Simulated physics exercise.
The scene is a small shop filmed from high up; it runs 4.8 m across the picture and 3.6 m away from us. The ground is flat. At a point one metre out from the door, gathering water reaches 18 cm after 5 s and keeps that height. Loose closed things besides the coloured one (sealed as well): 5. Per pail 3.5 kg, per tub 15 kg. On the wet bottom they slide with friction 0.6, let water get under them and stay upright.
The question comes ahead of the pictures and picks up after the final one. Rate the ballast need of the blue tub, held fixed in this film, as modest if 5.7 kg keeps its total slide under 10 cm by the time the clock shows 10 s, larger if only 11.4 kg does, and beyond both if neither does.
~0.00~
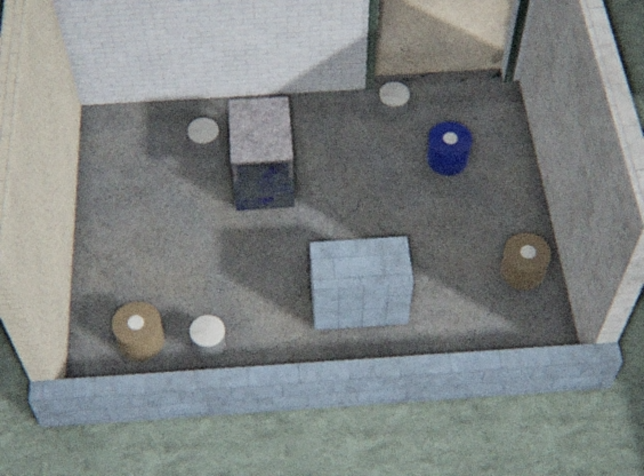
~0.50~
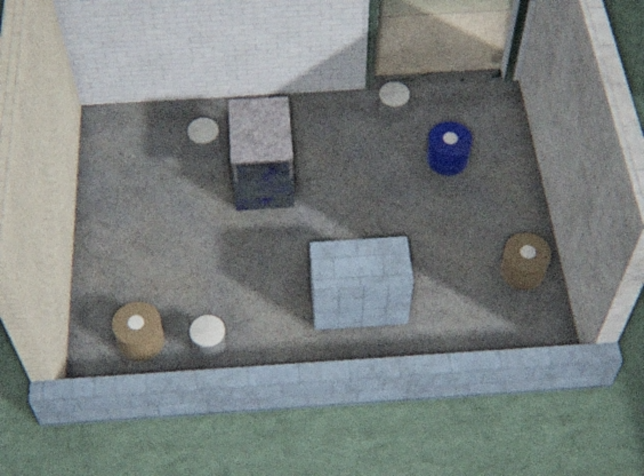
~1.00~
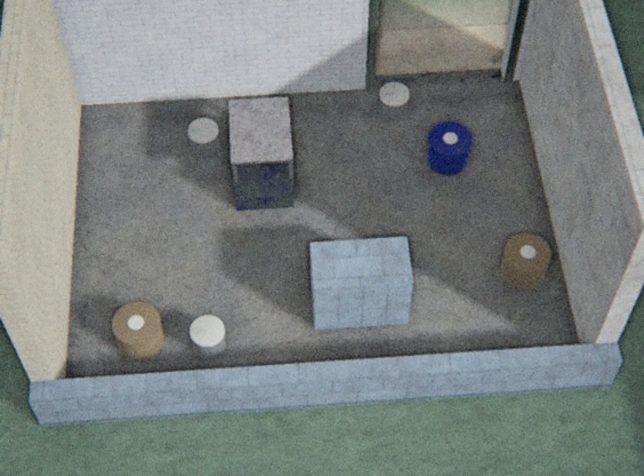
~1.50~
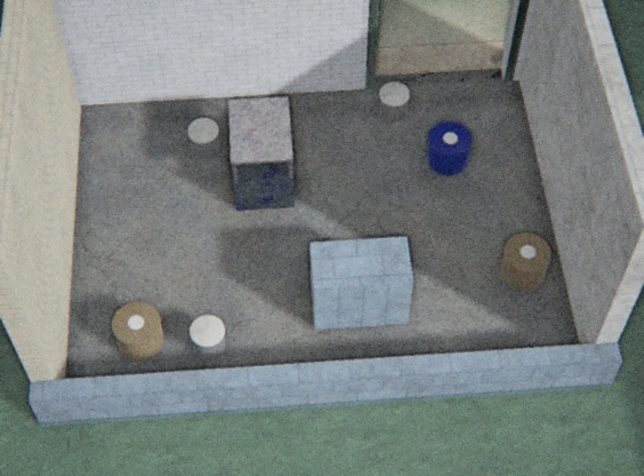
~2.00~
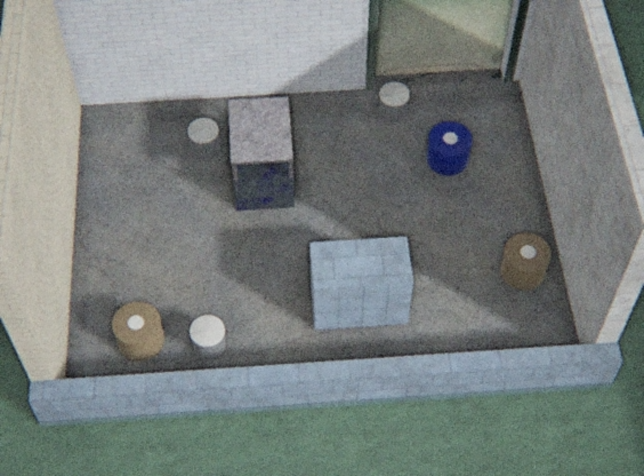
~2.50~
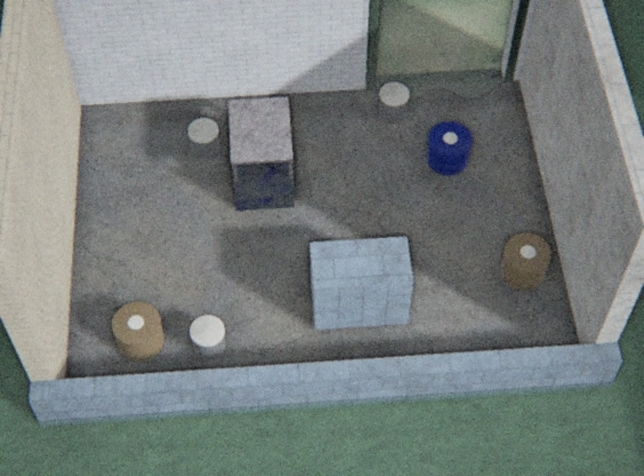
Ballast need: Beyond both.
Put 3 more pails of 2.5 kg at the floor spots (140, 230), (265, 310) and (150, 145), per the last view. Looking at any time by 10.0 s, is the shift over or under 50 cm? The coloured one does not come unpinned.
Below the mark, above the mark, below the mark.
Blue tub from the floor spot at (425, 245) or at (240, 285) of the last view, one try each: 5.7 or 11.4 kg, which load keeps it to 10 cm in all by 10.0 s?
In turn: Neither is enough; it takes the larger.
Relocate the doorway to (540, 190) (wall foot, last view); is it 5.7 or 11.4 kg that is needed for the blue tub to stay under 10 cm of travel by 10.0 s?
Outcome - neither pick works.
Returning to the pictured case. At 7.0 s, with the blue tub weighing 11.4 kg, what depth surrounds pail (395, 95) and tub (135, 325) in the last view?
First about 3 cm, second about 0 cm.
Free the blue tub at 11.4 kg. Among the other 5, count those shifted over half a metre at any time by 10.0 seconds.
By my tally, 3.
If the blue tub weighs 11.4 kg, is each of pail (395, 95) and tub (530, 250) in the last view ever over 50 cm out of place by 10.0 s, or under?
In turn: Beyond, beyond.
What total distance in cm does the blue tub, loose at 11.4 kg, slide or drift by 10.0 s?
I'd put it near 200 cm in all.
After 3.5 s the blue tub would be 1 cm from its start with 5.7 kg and 0 cm from its start with 11.4 kg; 2 cm of water round it then.
After 4.5 s the blue tub would be 43 cm from its start with 5.7 kg and 5 cm from its start with 11.4 kg; 5 cm of water round it then.
After 7.0 s the blue tub would be 232 cm from its start with 5.7 kg and 83 cm from its start with 11.4 kg; 5 cm of water round it then.
After 10.0 s the blue tub would be 340 cm from its start with 5.7 kg and 221 cm from its start with 11.4 kg; 14 cm of water round it then.
